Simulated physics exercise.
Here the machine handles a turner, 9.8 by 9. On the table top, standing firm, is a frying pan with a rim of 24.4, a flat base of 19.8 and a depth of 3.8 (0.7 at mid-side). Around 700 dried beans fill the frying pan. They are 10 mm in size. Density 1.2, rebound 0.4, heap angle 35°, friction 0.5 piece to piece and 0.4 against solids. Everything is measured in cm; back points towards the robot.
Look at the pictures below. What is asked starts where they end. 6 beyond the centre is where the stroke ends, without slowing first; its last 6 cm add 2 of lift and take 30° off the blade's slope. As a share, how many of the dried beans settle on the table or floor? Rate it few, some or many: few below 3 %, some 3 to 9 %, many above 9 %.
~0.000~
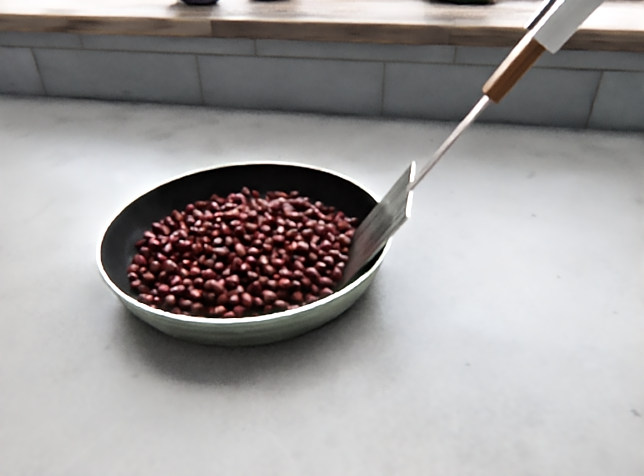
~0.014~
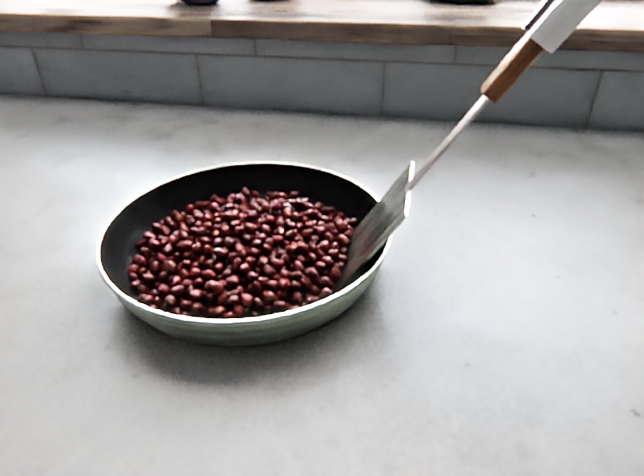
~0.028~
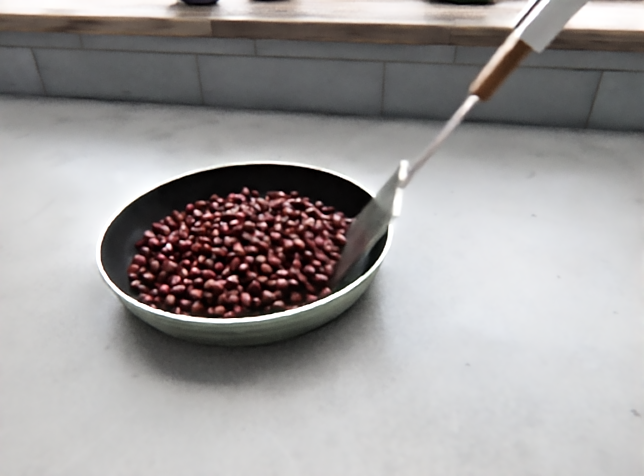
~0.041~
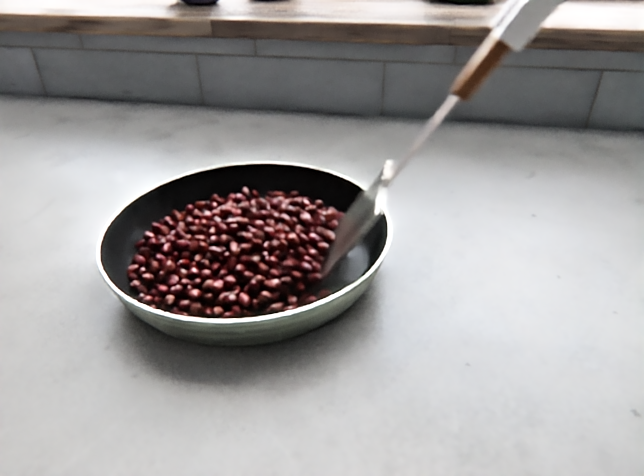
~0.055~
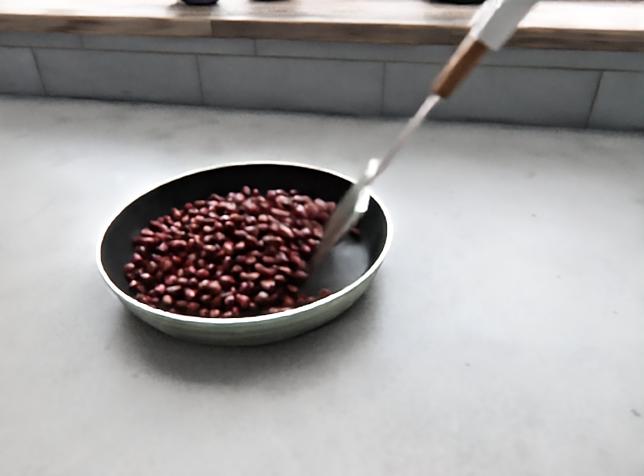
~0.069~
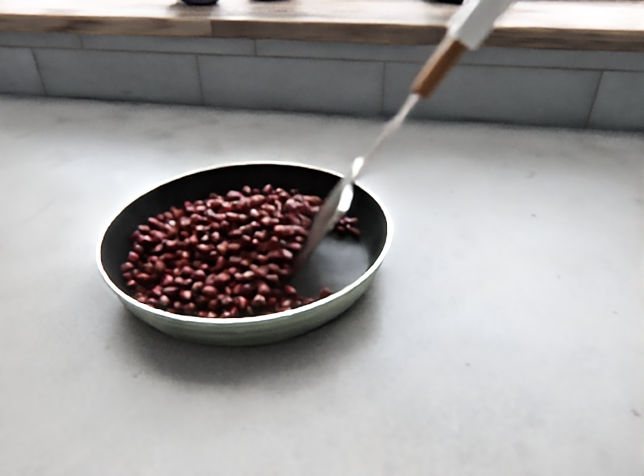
Some, 3 to 9 %.
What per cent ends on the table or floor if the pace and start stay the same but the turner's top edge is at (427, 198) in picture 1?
About 5%.
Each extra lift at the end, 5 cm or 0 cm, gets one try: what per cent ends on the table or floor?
Result: Approx. 15 % and 0 %, one try each.
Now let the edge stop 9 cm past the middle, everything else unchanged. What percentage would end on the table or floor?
Result: Approx. 20 %.
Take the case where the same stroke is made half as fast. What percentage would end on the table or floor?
Then roughly 0 percent.
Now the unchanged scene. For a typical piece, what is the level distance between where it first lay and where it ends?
4 cm.
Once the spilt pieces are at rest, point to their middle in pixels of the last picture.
Approximately at (65, 249).
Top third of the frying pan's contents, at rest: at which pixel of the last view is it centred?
About (161, 224).
After 0.10 s, sloping 57°, highest piece 6 above the table; 702 in the frying pan.
After 0.14 s, sloping 45°, highest piece 6 above the table; 702 in the frying pan.
After 0.35 s, sloping 28°, highest piece 5 above the table; 664 in the frying pan, 36 on the table or floor, 2 on the blade or in flight.
After 1.40 s, sloping 28°, highest piece 5 above the table; 663 in the frying pan, 39 on the table or floor.
In the end, 663 in the frying pan, 39 on the table or floor. That is 6 % on the table or floor.
